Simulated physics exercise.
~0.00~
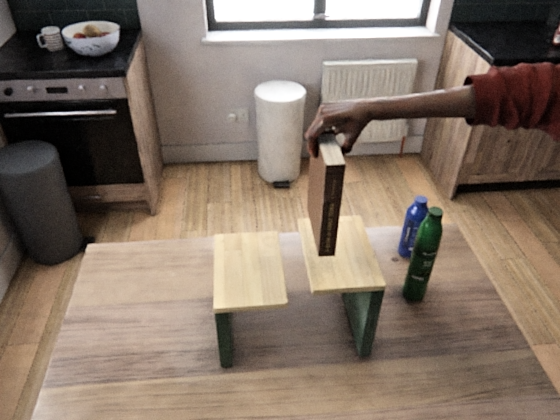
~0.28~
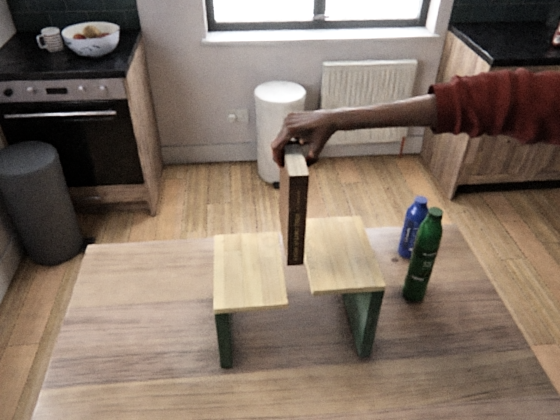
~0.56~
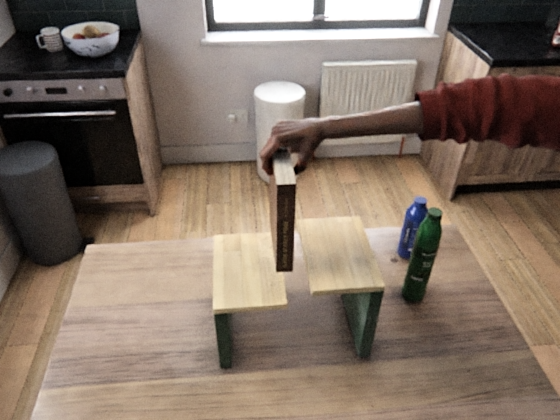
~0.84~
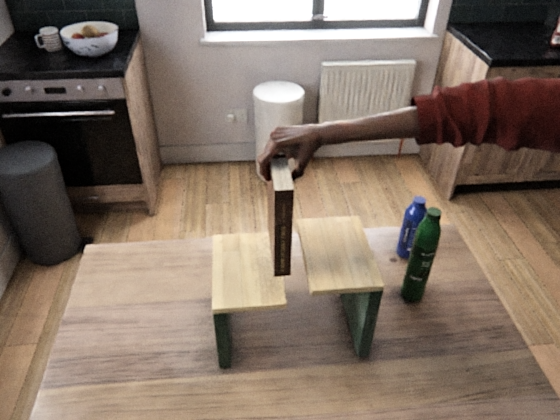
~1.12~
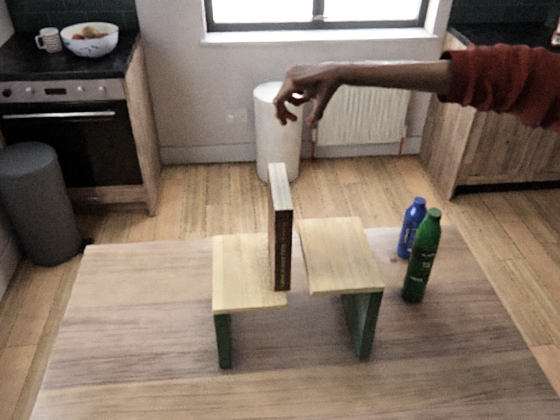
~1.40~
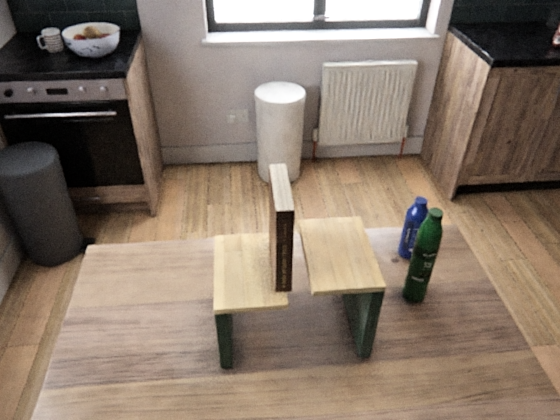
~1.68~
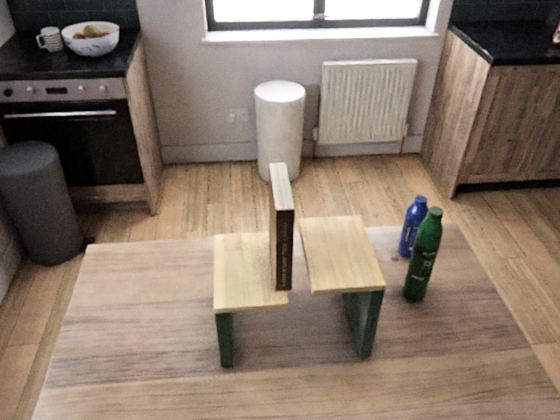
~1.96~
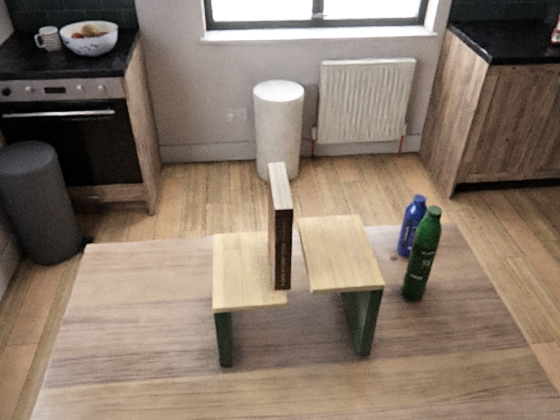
A brown book is held upright by a hand reaching in from the right, above two small wooden supports with green legs on a table in a kitchen, seen from slightly above. A blue bottle and a green bottle stand to the right, with an oven, a pale bin and a radiator behind. The hand carries the book left from over the right support to the space between the two, then lowers it slightly. The fingers let go and the arm withdraws. The book stays upright, lodged at the gap between the supports, while both bottles remain in place.
